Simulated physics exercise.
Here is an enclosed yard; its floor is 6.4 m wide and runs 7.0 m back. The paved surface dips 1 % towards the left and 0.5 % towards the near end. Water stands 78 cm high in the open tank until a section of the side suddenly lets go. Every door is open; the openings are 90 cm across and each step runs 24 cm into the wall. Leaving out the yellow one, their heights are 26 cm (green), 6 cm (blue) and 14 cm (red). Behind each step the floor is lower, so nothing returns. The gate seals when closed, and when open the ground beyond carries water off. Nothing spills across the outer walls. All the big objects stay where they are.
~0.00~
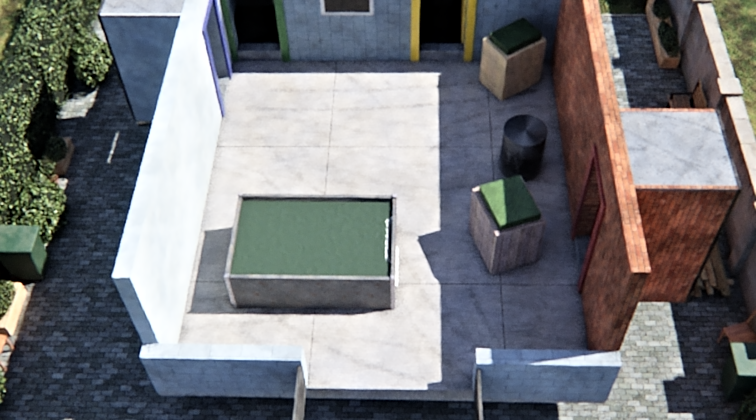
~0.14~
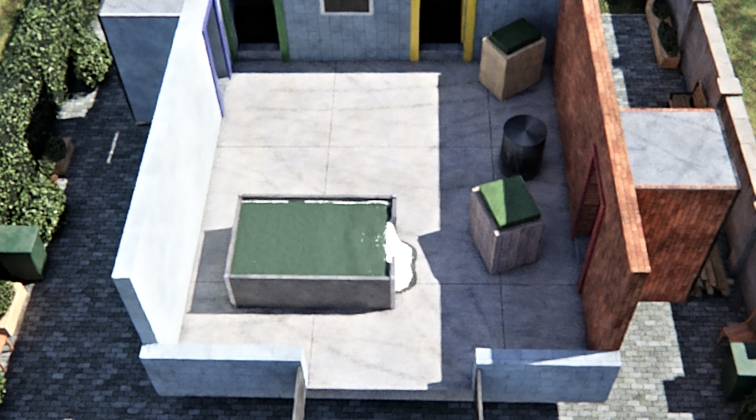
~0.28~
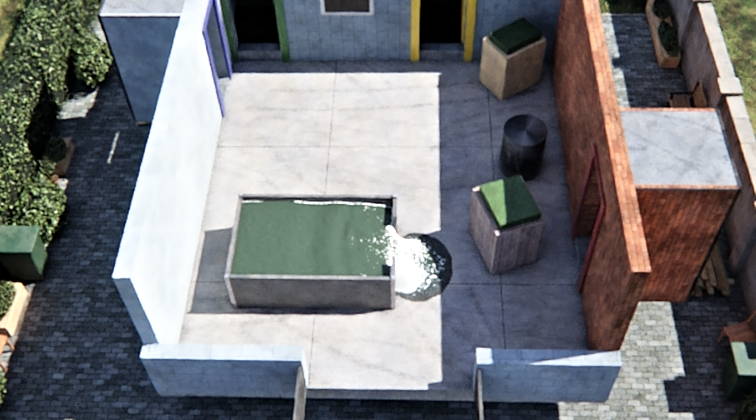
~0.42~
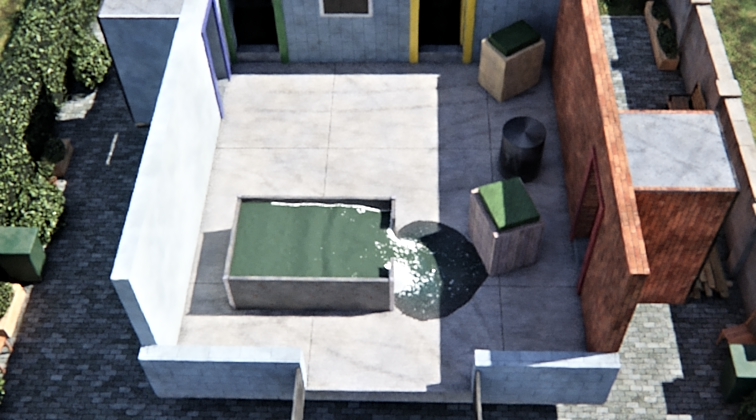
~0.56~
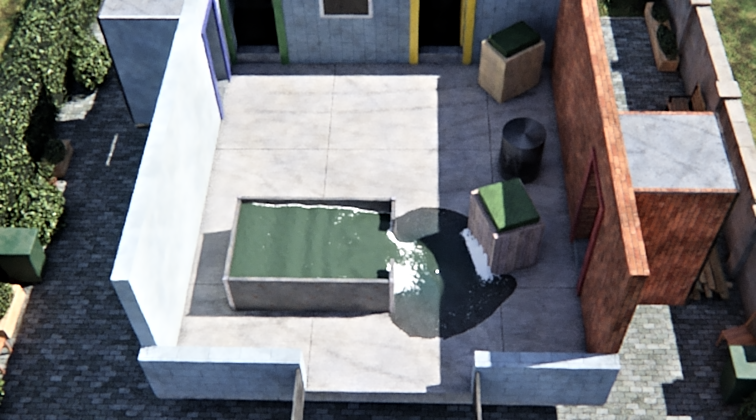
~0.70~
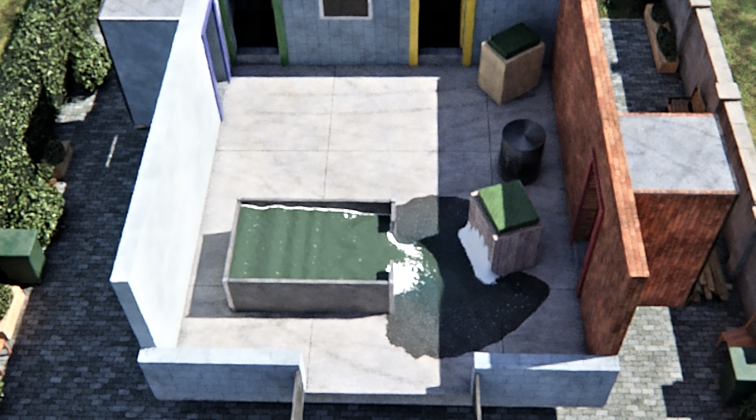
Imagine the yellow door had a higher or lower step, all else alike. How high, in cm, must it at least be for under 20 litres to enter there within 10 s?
Close to 8.5 cm is just enough.
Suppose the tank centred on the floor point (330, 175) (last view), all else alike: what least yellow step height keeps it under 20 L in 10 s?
Some 10.5 cm.
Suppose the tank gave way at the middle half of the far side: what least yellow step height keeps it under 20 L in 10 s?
Then roughly 16 cm.
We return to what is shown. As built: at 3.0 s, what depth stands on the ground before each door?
Depths in cm: Green 0, blue 0, red 13, yellow 6.
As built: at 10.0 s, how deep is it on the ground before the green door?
Roughly 11.0 cm deep.
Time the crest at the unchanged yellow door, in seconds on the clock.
Near 3.4 s.
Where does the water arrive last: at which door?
The blue one.
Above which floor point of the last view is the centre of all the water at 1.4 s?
Near (356, 272).
After 1.4 s water covers 20 % of the floor, deepest (45 cm) near (396, 271); it has not reached the yellow door.
After 3.0 s water covers 45 % of the floor, deepest (32 cm) near (513, 380); 6 cm at the yellow door, 0 litres in over its 24 cm step.
After 10.0 s water covers 95 % of the floor, deepest (12 cm) near (231, 70); 3 cm at the yellow door, 0 litres in over its 24 cm step.
At the yellow door as built, the water arrived by 3.0 s and peaked near 14 cm at 3.4 s.
With a step of 7.5 cm, 31 litres would have come in within the 10 s; with 10.5 cm, 10 litres. So under 20 litres takes about 8.5 cm.
